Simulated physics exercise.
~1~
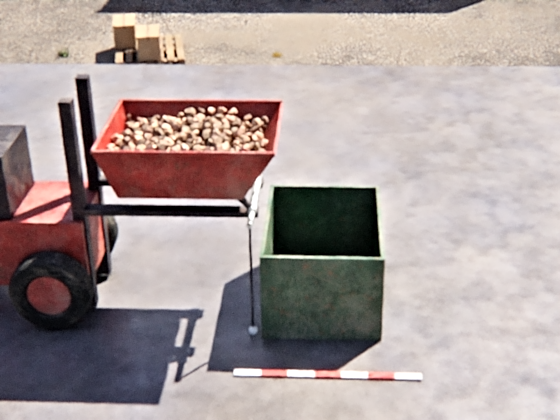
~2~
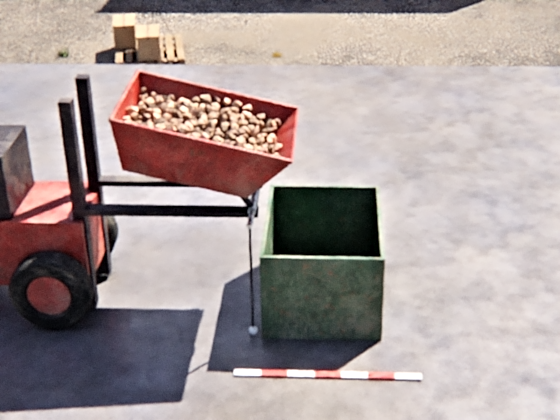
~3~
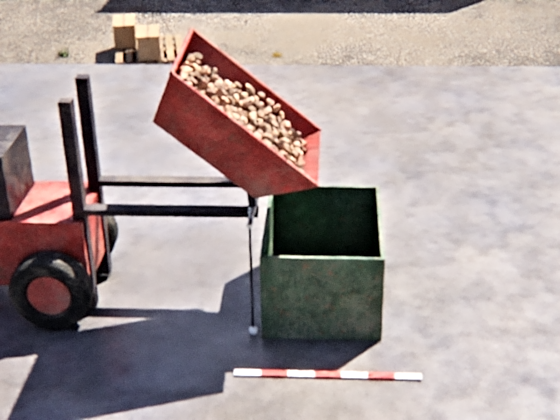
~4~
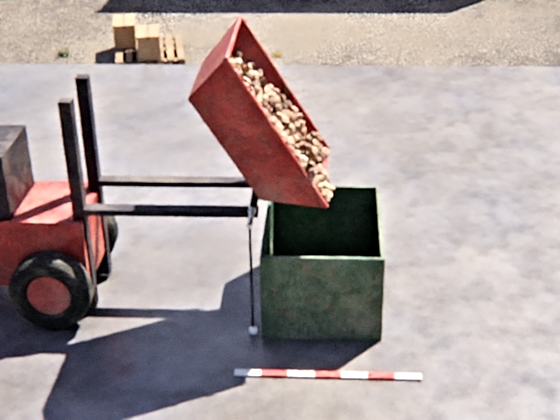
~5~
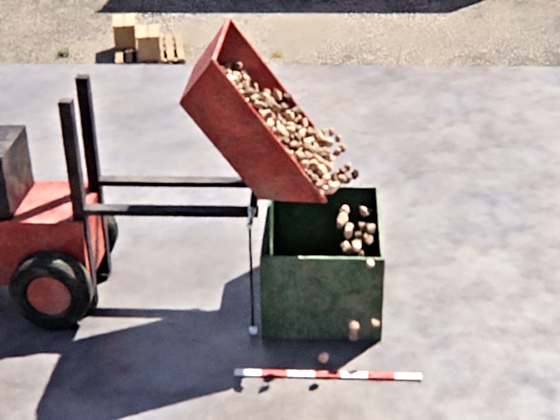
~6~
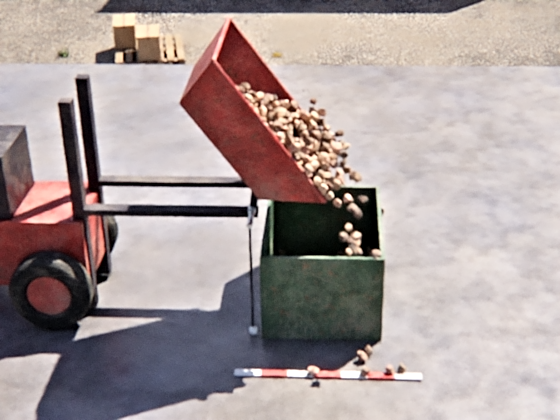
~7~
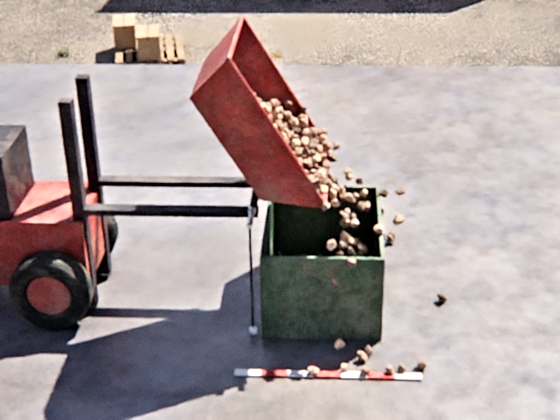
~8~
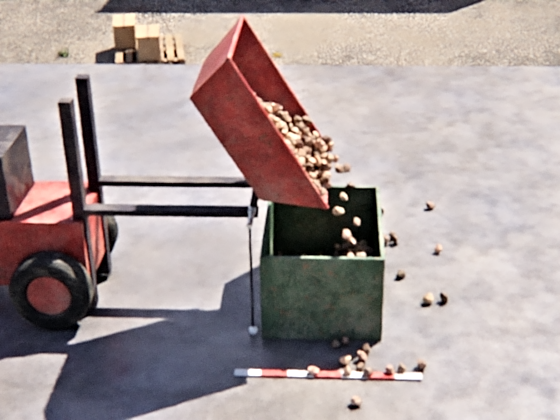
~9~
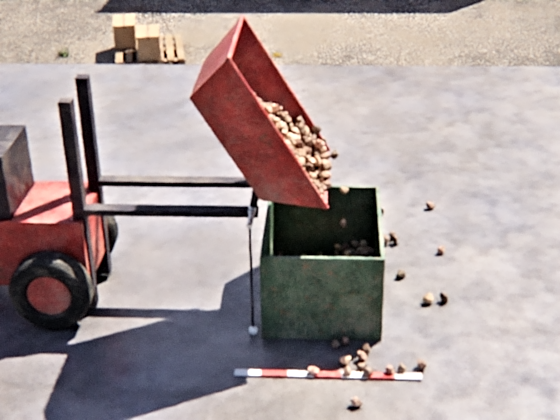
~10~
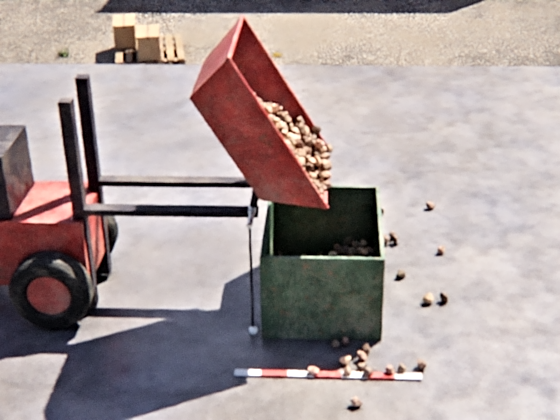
A red skip tips and jerks, spilling some stones into and around a green bin.
